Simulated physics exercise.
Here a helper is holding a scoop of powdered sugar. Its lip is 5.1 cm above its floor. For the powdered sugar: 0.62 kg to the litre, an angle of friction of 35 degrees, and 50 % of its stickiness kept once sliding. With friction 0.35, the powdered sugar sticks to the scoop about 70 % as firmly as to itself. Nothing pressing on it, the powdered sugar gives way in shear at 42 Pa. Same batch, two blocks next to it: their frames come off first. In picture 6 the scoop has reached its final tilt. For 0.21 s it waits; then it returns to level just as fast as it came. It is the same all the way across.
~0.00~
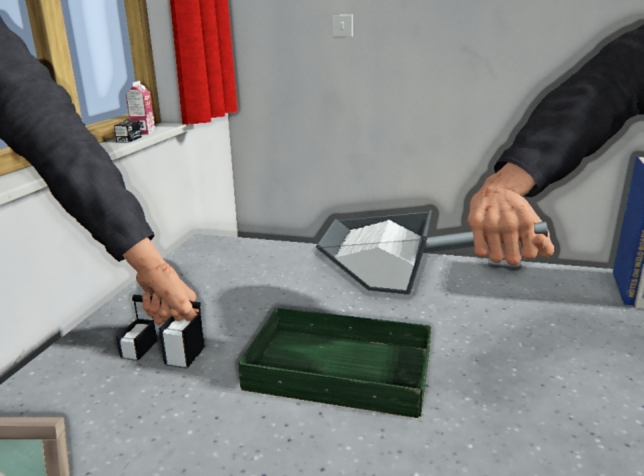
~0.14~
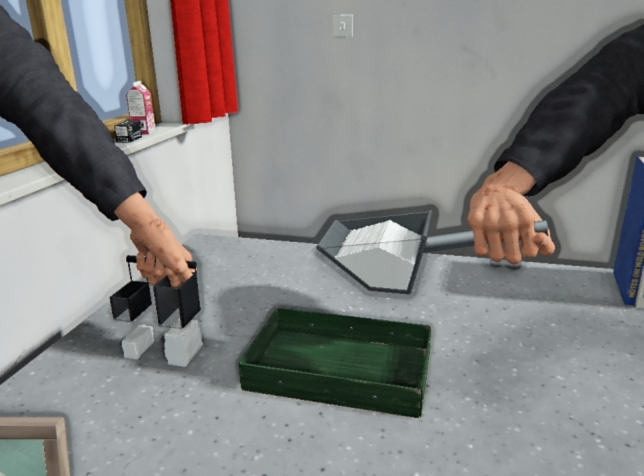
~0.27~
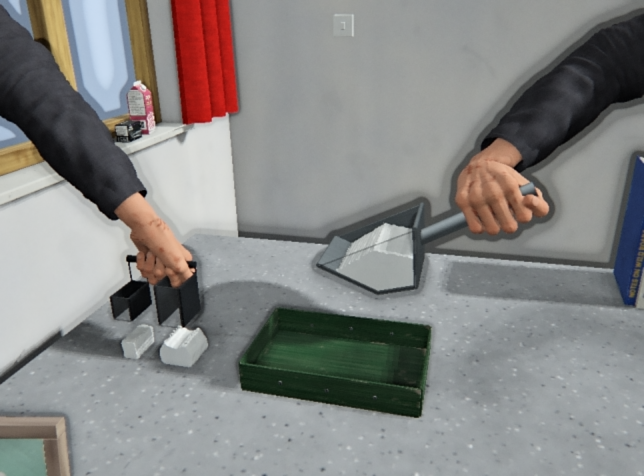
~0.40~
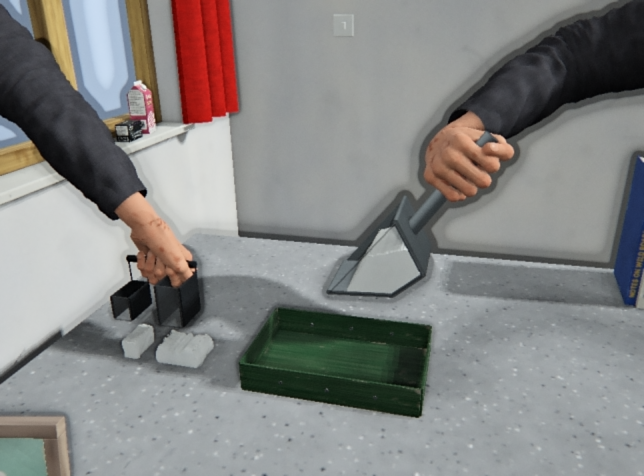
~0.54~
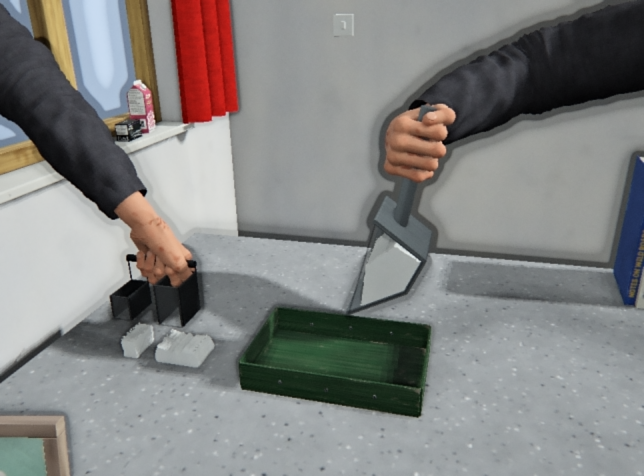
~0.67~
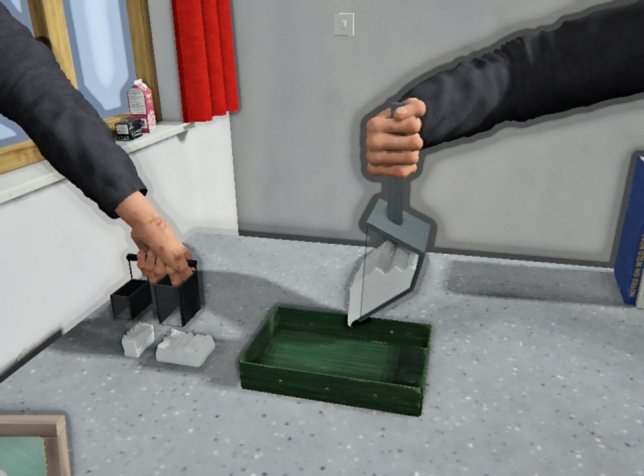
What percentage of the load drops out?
About 96 %.
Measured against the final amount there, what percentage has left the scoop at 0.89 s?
Roughly 100 %.
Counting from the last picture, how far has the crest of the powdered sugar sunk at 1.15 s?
About 3.5 centimetres.
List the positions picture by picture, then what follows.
The first frame shows lip at (320, 245), tilt 0 degrees; crest of the powdered sugar at (379, 248); block heights 3.2 cm, 5.8 cm (left to right).
The second frame shows lip at (320, 246), tilt 1 degrees; crest of the powdered sugar at (380, 248); block heights 3.2 cm, 5.3 cm (left to right).
The third frame shows lip at (319, 263), tilt 16 degrees; crest of the powdered sugar at (378, 251); block heights 3.2 cm, 3.8 cm (left to right).
The fourth frame shows lip at (328, 290), tilt 41 degrees; crest of the powdered sugar at (404, 250); block heights 3.1 cm, 2.8 cm (left to right).
The fifth frame shows lip at (347, 311), tilt 66 degrees; crest of the powdered sugar at (395, 247); block heights 3.1 cm, 2.7 cm (left to right).
The sixth frame shows lip at (358, 318), tilt 77 degrees; crest of the powdered sugar at (411, 268); block heights 3.1 cm, 2.7 cm (left to right).
After 0.89 s, the scoop is at 77 degrees and 92 % has left it.
After 1.15 s, the scoop is at 41 degrees and 96 % has left it.
After 1.40 s, the scoop is at 2 degrees and 96 % has left it.
After 1.66 s, the scoop is at 0 degrees and 96 % has left it.
After 1.76 s, the scoop is at 0 degrees and 96 % has left it.
